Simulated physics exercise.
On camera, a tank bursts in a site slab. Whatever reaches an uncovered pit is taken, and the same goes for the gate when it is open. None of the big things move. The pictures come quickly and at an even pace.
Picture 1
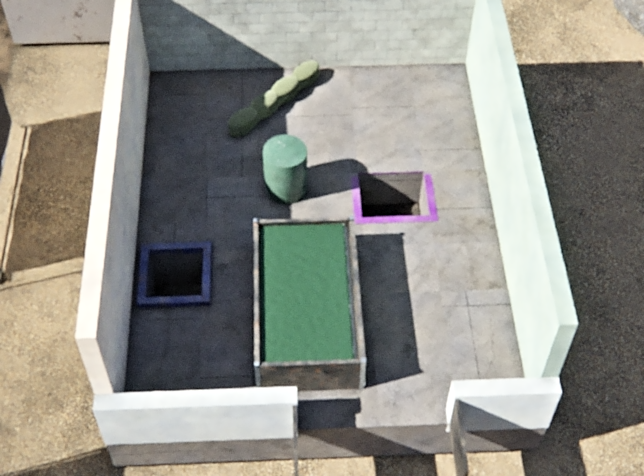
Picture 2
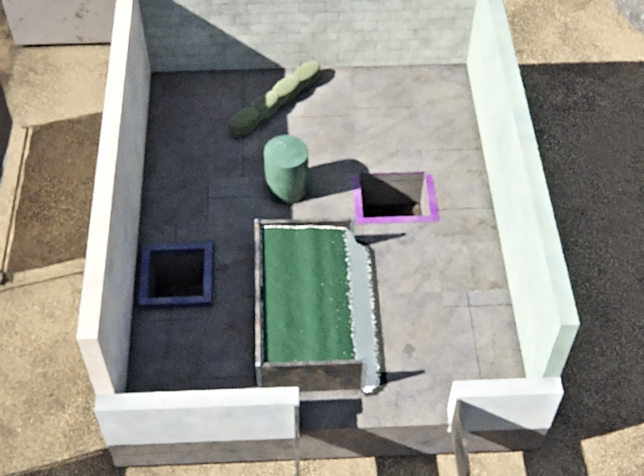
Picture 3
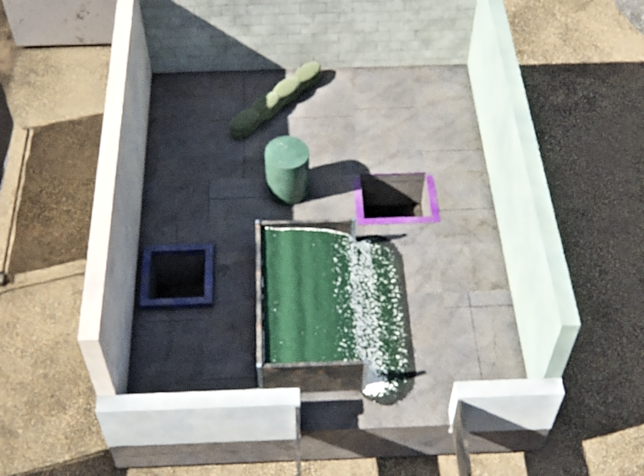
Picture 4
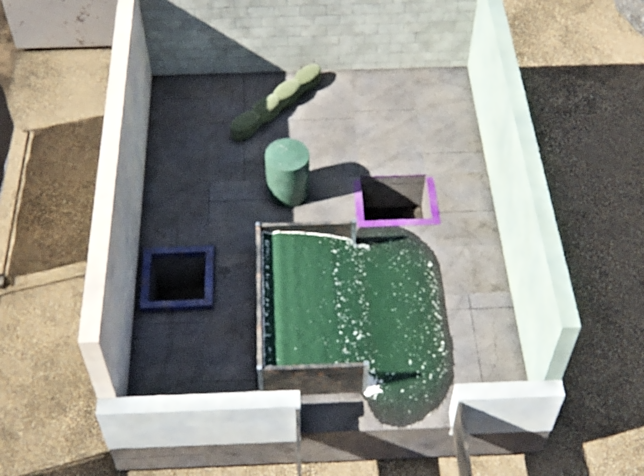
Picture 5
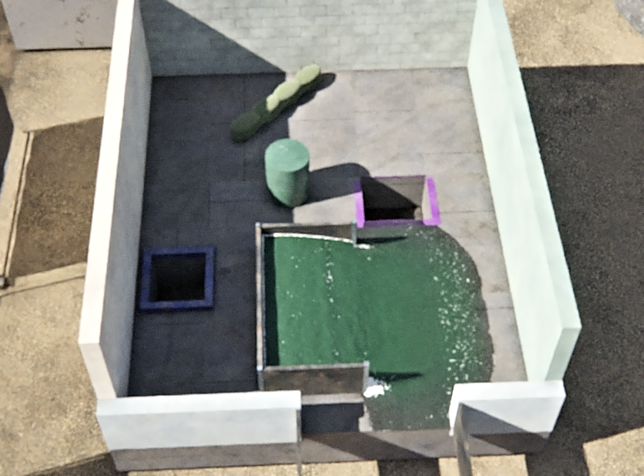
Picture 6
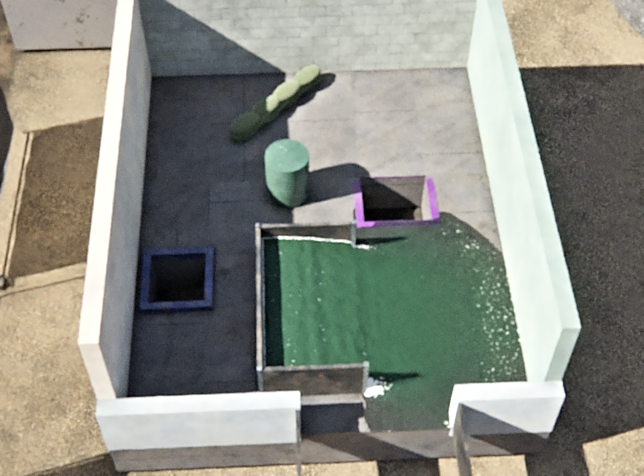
In a walled yard with a gap in its near wall, the right side of an open tank gave way, and green water poured out and spread across the paving toward the right wall.
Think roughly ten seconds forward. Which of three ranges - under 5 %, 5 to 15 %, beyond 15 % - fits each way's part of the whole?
For the gate, beyond 15 %; for the purple pit, beyond 15 %; for the blue pit, under 5 %.
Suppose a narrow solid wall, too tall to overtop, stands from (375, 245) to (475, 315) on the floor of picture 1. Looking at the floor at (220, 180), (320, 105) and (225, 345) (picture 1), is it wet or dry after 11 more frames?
Taking the three spots in the order asked, they are bone-dry, bone-dry and bone-dry.
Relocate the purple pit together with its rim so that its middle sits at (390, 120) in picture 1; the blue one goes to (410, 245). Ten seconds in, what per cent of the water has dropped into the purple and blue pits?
Of everything, purple catches 14 per cent while blue catches 12 per cent.
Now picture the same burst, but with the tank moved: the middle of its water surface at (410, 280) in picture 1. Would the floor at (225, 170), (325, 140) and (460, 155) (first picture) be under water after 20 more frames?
Unflooded - unflooded - soaked.
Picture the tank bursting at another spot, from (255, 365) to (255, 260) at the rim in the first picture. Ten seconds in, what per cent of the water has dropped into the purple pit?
Approximate share, purple: 2 in a hundred.
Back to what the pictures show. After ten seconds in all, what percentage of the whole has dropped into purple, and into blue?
That's 26 per cent for the first and 0 per cent for the second.
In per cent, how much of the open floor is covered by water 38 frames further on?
I'd put it at roughly 55 per cent.
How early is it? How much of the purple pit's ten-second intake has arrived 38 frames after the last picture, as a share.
I'd put it at 70 percent.
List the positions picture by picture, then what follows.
The first picture shows still water in the open tank at (307, 291).
In the second picture, the front is at a hidden place, out from the gap at (355, 306).
In the third picture, the front is at a hidden place, out from the gap at (356, 308).
In the fourth picture, water pours out at (357, 311) and has run to a hidden place.
In the fifth picture, the front is at a hidden place, out from the gap at (357, 312).
In the sixth picture, the front is at (524, 368), out from the gap at (357, 312).
A moment on, water covers 25 % of the floor; the gate 2 %, the purple pit 1 %, the blue pit 0 %.
Next, water covers 30 % of the floor; the gate 3 %, the purple pit 2 %, the blue pit 0 %.
Then, water covers 40 % of the floor; the gate 9 %, the purple pit 7 %, the blue pit 0 %.
Later, water covers 55 % of the floor; the gate 18 %, the purple pit 18 %, the blue pit 0 %.
In the end, water covers 70 % of the floor; the gate 25 %, the purple pit 25 %, the blue pit 0 %.
